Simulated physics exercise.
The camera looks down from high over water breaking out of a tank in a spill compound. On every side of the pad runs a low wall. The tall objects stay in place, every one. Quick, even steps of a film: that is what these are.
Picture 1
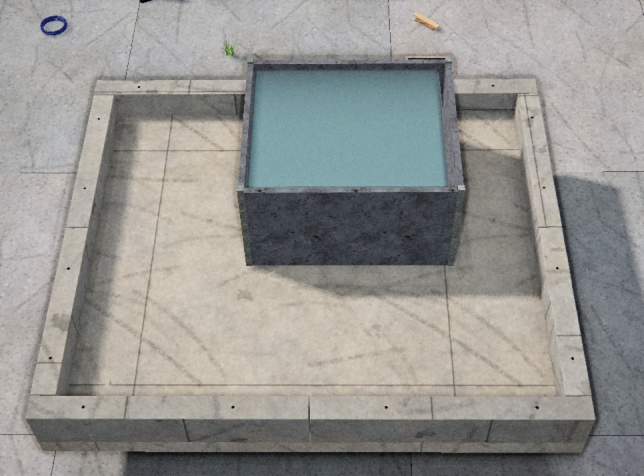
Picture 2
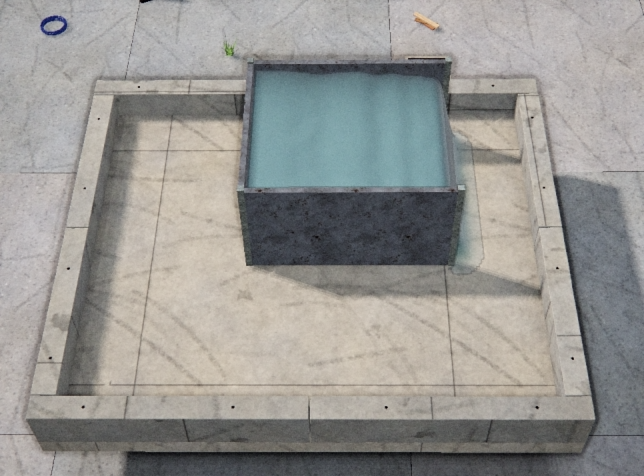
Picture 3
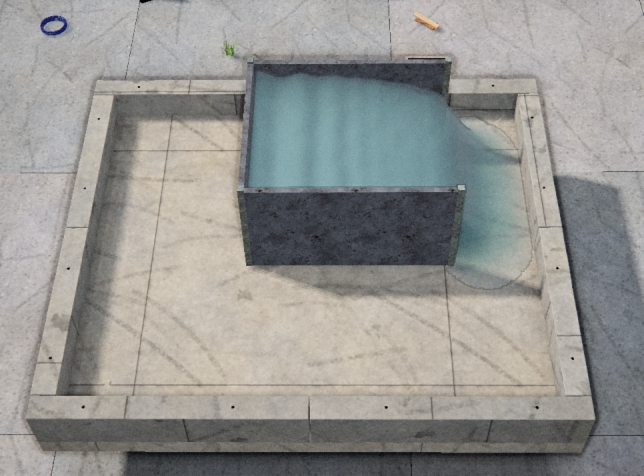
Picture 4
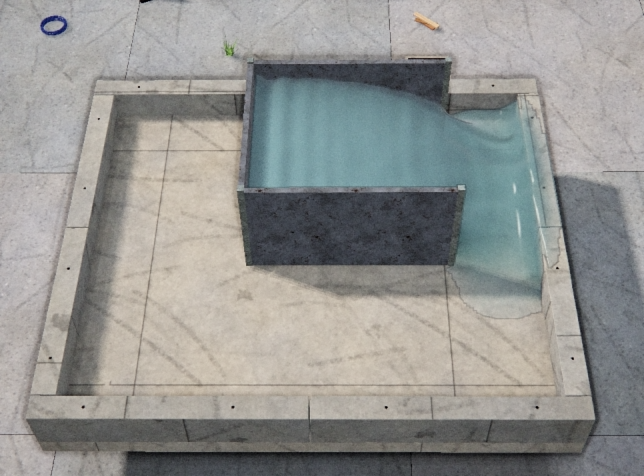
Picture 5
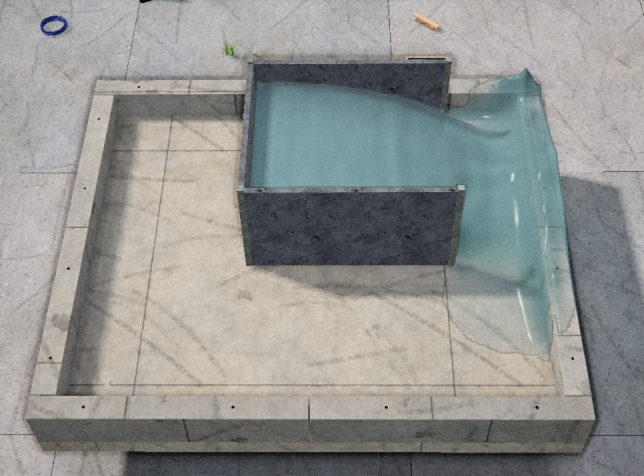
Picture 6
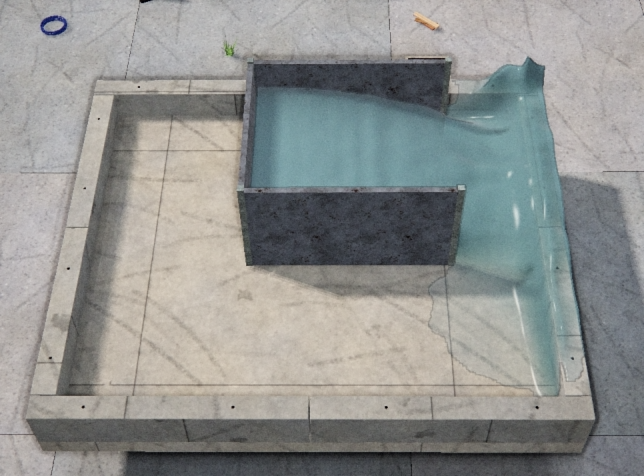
In the video, still water in an open dark tank on a low-walled pad pours out through its right side, spreads to the right wall, rises against it, and runs along it toward the near right corner.
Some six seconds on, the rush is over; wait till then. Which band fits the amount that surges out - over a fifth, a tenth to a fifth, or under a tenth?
Over those seconds the loss gets past a fifth.
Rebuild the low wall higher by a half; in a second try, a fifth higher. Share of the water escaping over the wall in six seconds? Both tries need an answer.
About 14 percent in the first case, about 28 percent in the second.
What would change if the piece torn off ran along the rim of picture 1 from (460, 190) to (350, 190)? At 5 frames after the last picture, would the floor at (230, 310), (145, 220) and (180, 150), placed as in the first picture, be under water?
Taking them as listed, I'd say drenched, unwetted and unwetted.
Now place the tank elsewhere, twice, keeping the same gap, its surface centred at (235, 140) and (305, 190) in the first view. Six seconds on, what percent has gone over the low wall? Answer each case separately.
Roughly 22 per cent, then roughly 28 per cent.
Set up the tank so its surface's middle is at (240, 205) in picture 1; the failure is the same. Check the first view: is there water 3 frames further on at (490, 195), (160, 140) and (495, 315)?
Submerged, untouched, submerged.
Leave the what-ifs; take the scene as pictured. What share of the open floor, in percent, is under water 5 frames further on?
Some 35 in a hundred.
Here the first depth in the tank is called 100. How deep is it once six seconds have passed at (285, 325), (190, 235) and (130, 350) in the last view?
Readings in sequence: 6, 12, 18 percent.
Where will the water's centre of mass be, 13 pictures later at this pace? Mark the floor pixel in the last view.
Centre: Close to (403, 224).
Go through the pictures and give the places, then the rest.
Still water in the open tank at (350, 128), in the first picture.
Water pours out at (445, 176) and has run to (457, 270), in the second picture.
Water pours out at (445, 176) and has run to (499, 279), in the third picture.
Water pours out at (444, 180) and has run to (539, 304), in the fourth picture.
Water pours out at (444, 181) and has run to (546, 351), in the fifth picture.
Water pours out at (444, 181) and has run to a hidden place, in the sixth picture.
A moment on, water covers 30 % of the floor; the low wall has let 14 % over.
Next, water covers 35 % of the floor; the low wall has let 21 % over.
Then, water covers 70 % of the floor; the low wall has let 35 % over.
Later, water covers 80 % of the floor; the low wall has let 36 % over.
In the end, water covers 80 % of the floor; the low wall has let 36 % over.
